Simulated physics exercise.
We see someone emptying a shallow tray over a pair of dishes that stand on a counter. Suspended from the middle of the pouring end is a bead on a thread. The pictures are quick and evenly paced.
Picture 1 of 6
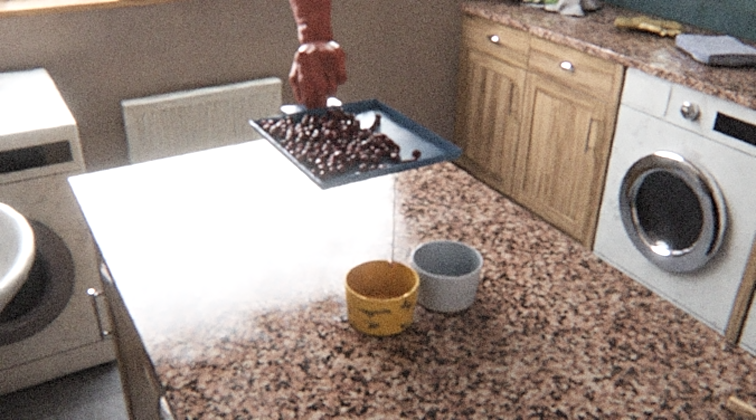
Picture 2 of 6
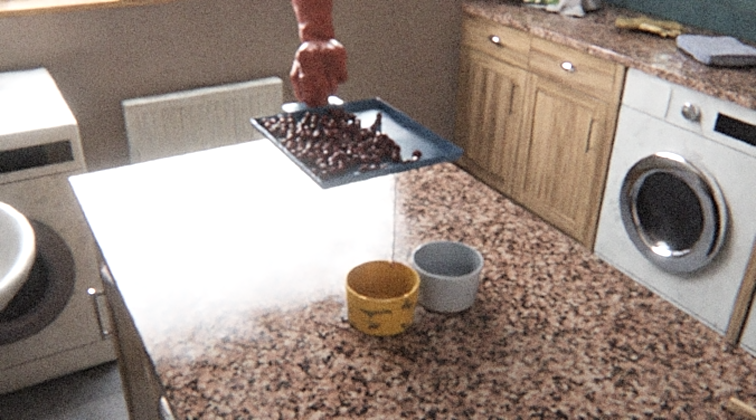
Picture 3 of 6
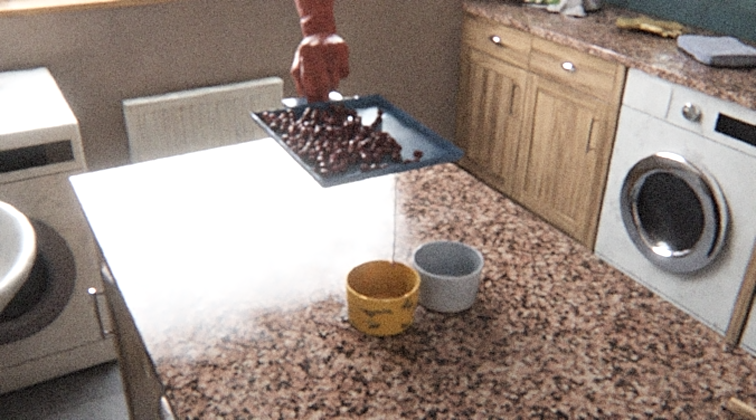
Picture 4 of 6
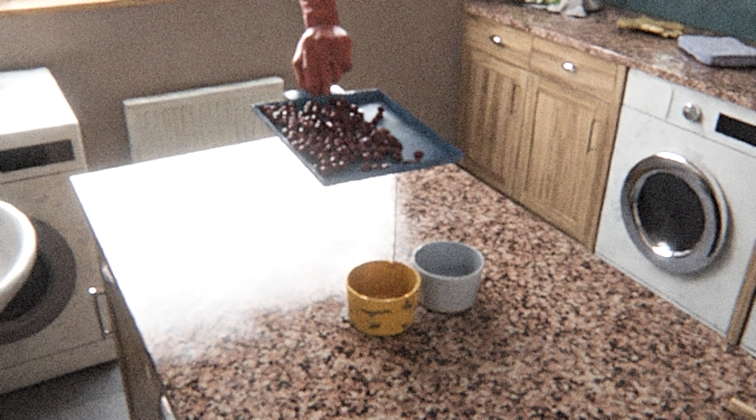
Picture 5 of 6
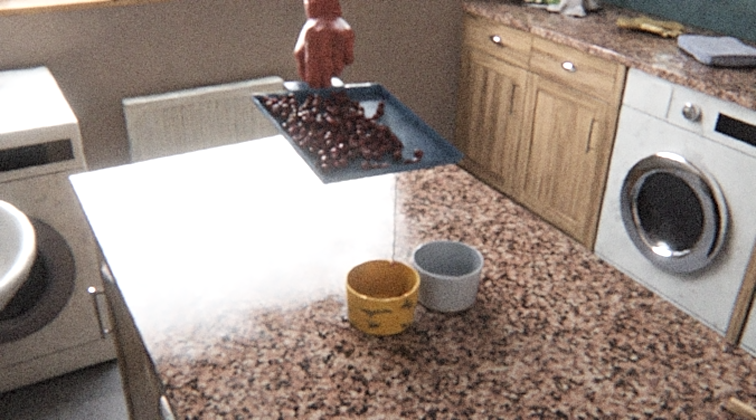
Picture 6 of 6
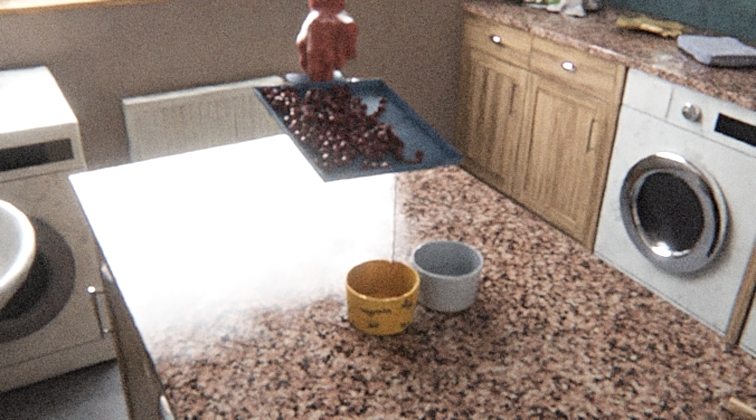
In this clip, a reddish hand holds a dark blue tray of dried cherries above a speckled counter with a yellow dish and a grey dish, slowly raising its far side while the near edge dips slightly to the right.
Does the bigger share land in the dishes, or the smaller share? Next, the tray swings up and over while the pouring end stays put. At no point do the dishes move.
Well, most of it stays in the dishes by the end.
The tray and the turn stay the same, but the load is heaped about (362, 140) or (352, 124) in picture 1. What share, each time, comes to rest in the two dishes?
About 60 % and 70 %.
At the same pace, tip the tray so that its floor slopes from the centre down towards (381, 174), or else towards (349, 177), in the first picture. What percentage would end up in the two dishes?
First case: 10 %; second case: 10 %.
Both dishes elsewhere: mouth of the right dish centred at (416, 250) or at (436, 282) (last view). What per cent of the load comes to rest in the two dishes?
About 10% on the first try and 40% on the second.
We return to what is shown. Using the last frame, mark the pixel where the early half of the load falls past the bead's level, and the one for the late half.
The first part passes (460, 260); everything after passes (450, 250).
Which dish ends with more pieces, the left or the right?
The one to the right.
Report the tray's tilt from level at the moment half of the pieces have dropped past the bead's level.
Reading: Some 90°.
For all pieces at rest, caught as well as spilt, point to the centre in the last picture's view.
(451, 292).
Shortly afterwards, tray tipped steeply; all but a few on the tray; only a few in the right dish; only a few outside both; only a few in the air.
Next, tray tipped right over; only a few on the tray; only a few in the left dish; near half in the right dish; near a quarter outside both; a little in the air.
Some moments later, tray tipped past a quarter turn; only a few in the left dish; near two thirds in the right dish; near a third outside both.
In the end, tray tipped past a quarter turn; only a few in the left dish; near two thirds in the right dish; near a third outside both.
